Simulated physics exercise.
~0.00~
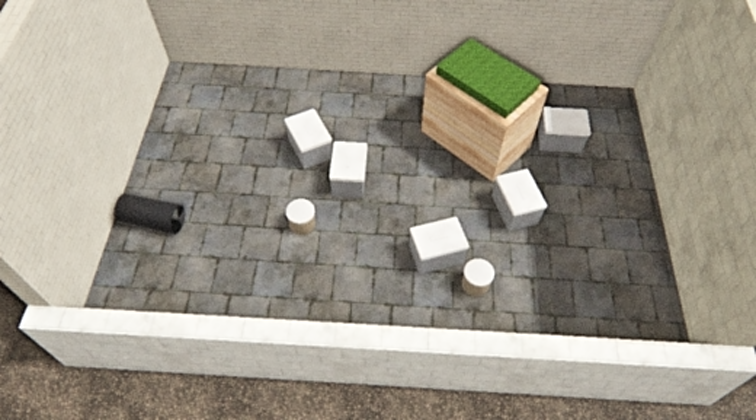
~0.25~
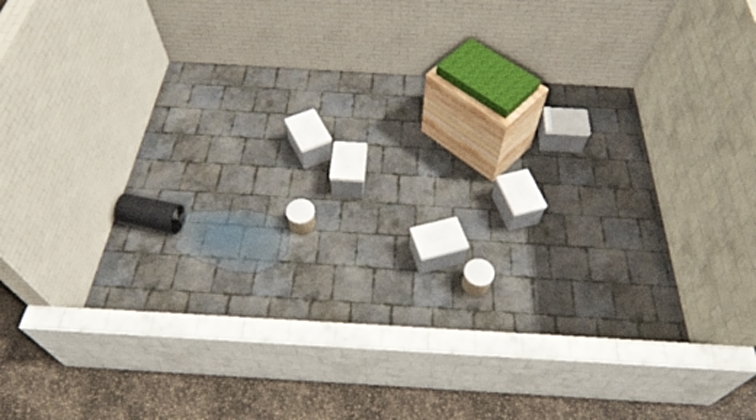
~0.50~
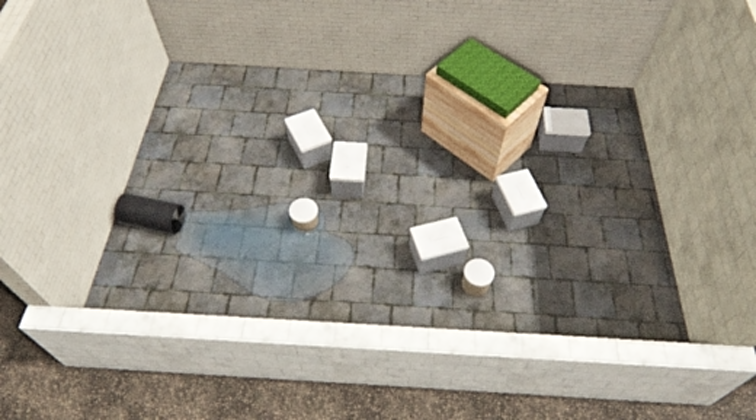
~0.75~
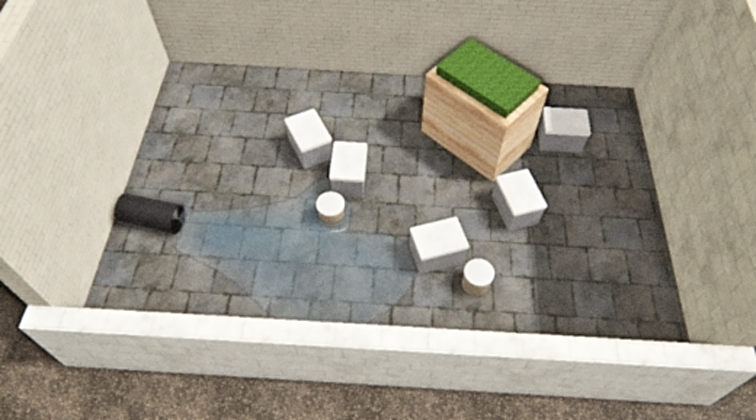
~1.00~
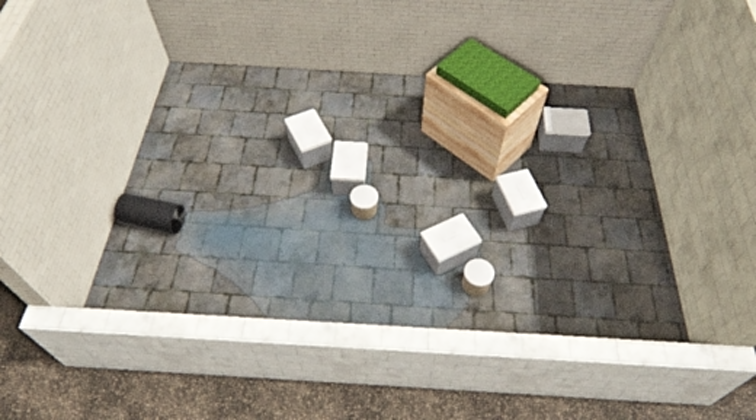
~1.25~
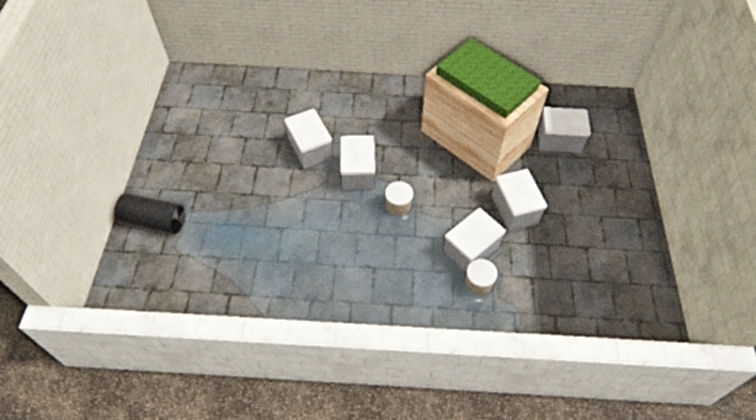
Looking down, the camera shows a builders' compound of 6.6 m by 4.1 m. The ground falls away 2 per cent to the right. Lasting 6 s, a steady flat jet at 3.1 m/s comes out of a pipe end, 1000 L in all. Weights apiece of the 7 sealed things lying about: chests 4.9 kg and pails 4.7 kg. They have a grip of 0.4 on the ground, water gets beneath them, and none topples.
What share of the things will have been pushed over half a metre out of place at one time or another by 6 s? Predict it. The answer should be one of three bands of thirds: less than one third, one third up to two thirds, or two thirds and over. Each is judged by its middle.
It falls in the band one third up to two thirds.
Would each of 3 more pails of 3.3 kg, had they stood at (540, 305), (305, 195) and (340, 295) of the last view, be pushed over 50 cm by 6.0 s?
The first is higher, the second lower, the third higher.
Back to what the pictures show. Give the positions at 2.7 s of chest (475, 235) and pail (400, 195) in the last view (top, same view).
Estimated pixels: (639, 235) and (520, 181).
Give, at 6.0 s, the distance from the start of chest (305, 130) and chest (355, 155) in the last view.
Put simply, 0 cm for the first and 30 cm for the second.
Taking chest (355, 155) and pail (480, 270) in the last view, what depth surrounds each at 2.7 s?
Some 1 cm at the first, some 5 cm at the second.
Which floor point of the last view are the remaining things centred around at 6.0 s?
The average lands around (516, 131).
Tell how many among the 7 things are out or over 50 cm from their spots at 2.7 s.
4.
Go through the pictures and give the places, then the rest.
A pail at (300, 211), on the bottom; a chest at (439, 237), on the bottom; water covers 0.0 m2; 0 of 7 have shifted, in the first picture.
A pail at (300, 211), on the bottom; a chest at (439, 237), on the bottom; water covers 0.8 m2; 0 of 7 have shifted, in the second picture.
A pail at (303, 210) rests on the ground, 4 cm from its start; a chest at (439, 237), on the bottom; water covers 1.7 m2; 0 of 7 have shifted, in the third picture.
A pail at (330, 204), on the bottom, 36 cm from its start; a chest at (439, 237), on the bottom; water covers 3.1 m2; 1 of 7 have shifted, in the fourth picture.
A pail at (364, 196), on the bottom, 77 cm from its start; a chest at (451, 236), on the bottom, 13 cm from its start; water covers 4.3 m2; 2 of 7 have shifted, in the fifth picture.
A pail at (399, 193) rests on the ground, 118 cm from its start; a chest at (475, 233) rests on the ground, 41 cm from its start; 5.7 m2 under water; 3 of 7 have shifted, in the sixth picture.
After 1.8 s 3 of 7 are over 50 cm from their spots; 0 afloat.
After 2.7 s 4 of 7 are over 50 cm from their spots; 1 afloat.
After 4.2 s 4 of 7 are over 50 cm from their spots; 4 afloat.
After 6.0 s 4 of 7 are over 50 cm from their spots, and 4 have been at some point; 4 afloat.
